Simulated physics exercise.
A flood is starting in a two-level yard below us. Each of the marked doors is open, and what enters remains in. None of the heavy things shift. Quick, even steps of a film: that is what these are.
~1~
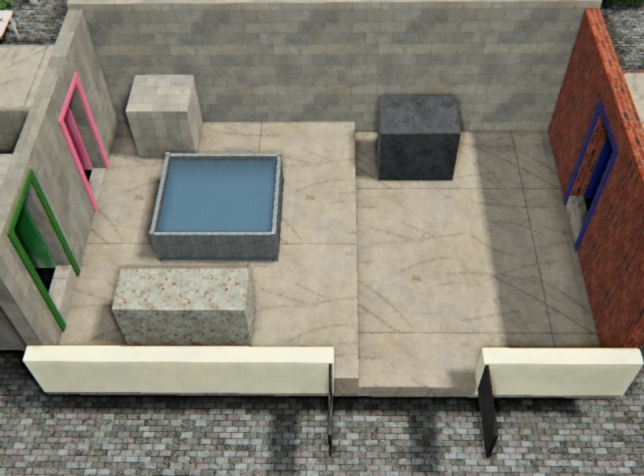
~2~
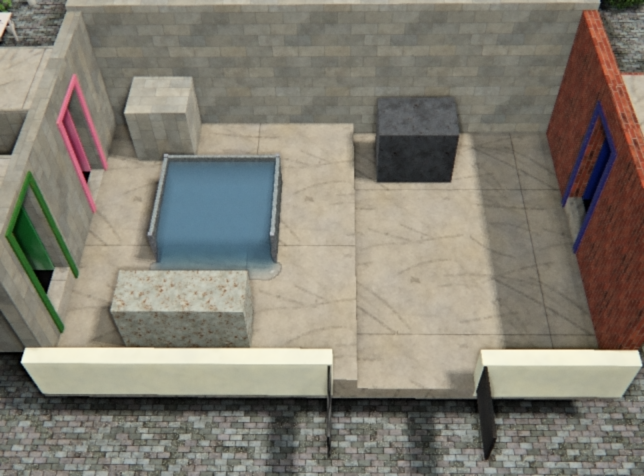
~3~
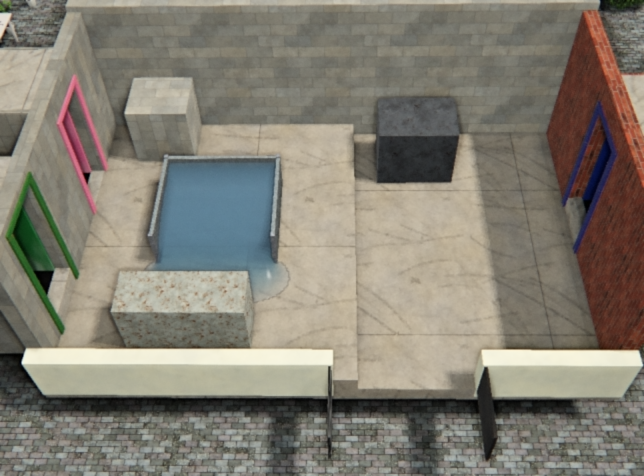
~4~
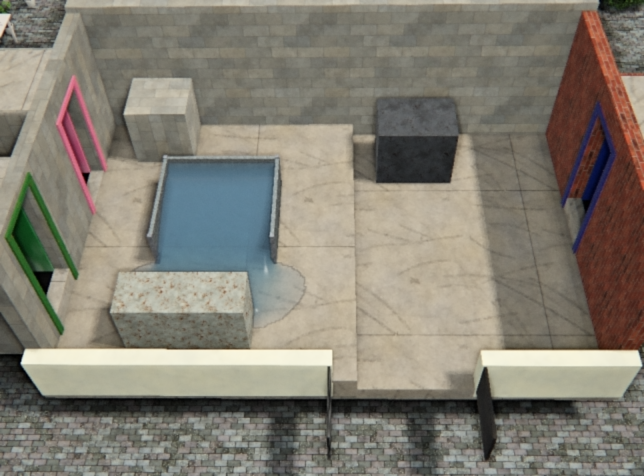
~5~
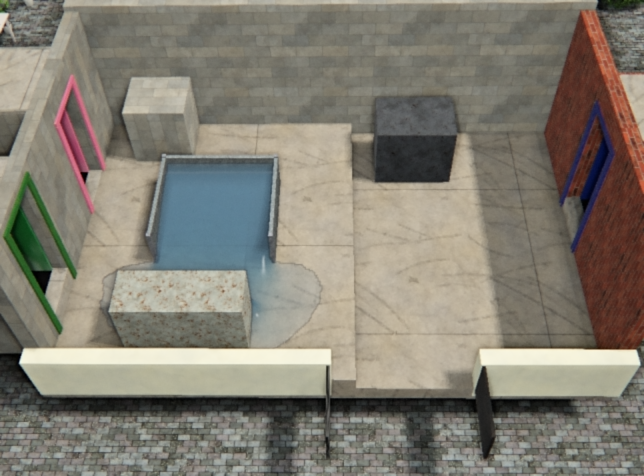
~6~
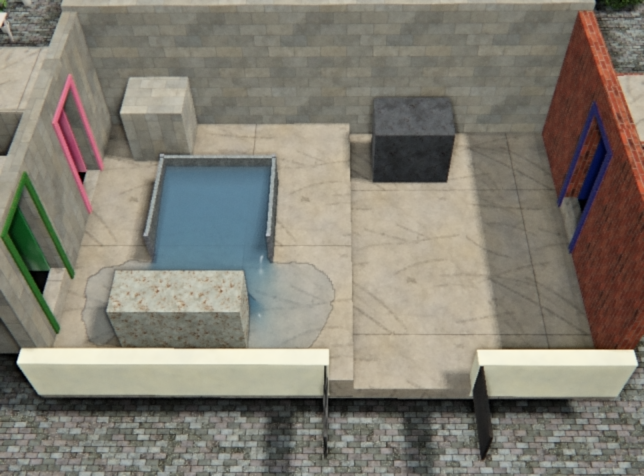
The footage shows a walled two-level yard where the near side of a water-filled tank disappears and water pours out, spreading around the speckled block in front and across the paved floor on the left.
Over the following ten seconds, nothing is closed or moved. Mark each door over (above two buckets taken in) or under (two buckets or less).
Blue door: Under. Green door: Under. Pink door: Over.
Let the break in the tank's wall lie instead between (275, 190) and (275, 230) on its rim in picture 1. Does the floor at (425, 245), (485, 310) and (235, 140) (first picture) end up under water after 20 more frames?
Going through them, the first would be submerged, the next submerged and the last still bare.
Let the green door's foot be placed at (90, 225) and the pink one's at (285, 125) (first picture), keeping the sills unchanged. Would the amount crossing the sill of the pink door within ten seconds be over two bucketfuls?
Checking it alone, the pink door falls short.
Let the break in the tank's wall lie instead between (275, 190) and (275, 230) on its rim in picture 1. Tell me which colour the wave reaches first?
The blue door, I'd guess.
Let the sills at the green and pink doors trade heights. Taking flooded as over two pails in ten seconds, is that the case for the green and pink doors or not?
Note: Green above threshold; pink sub-threshold.
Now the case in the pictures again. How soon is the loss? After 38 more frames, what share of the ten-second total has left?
By my reckoning, 65 %.
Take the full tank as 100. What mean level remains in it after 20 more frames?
Around 26 percent.
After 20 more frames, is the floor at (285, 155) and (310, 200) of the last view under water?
Untouched, then untouched.
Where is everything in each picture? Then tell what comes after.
Still water in the tank at (219, 195), in the first frame.
The front is at (278, 265), out from the gap at (215, 251), in the second frame.
The front is at a hidden place, out from the gap at (216, 254), in the third frame.
The front is at a hidden place, out from the gap at (215, 255), in the fourth frame.
The front is at (280, 340), out from the gap at (214, 254), in the fifth frame.
The front is at a hidden place, out from the gap at (212, 255), in the sixth frame.
A moment on, water covers 20 % of the floor; the blue door not reached, the green door wet at the sill, nothing in, the pink door not reached.
Next, water covers 35 % of the floor; the blue door not reached, the green door wet at the sill, nothing in, the pink door wet at the sill, nothing in.
Then, water covers 55 % of the floor; the blue door not reached, the green door wet at the sill, nothing in, the pink door wet at the sill, nothing in.
Later, water covers 70 % of the floor; the blue door wet at the sill, nothing in, the green door wet at the sill, nothing in, the pink door under two buckets in.
In the end, water covers 85 % of the floor; the blue door wet at the sill, nothing in, the green door wet at the sill, nothing in, the pink door over two buckets in.
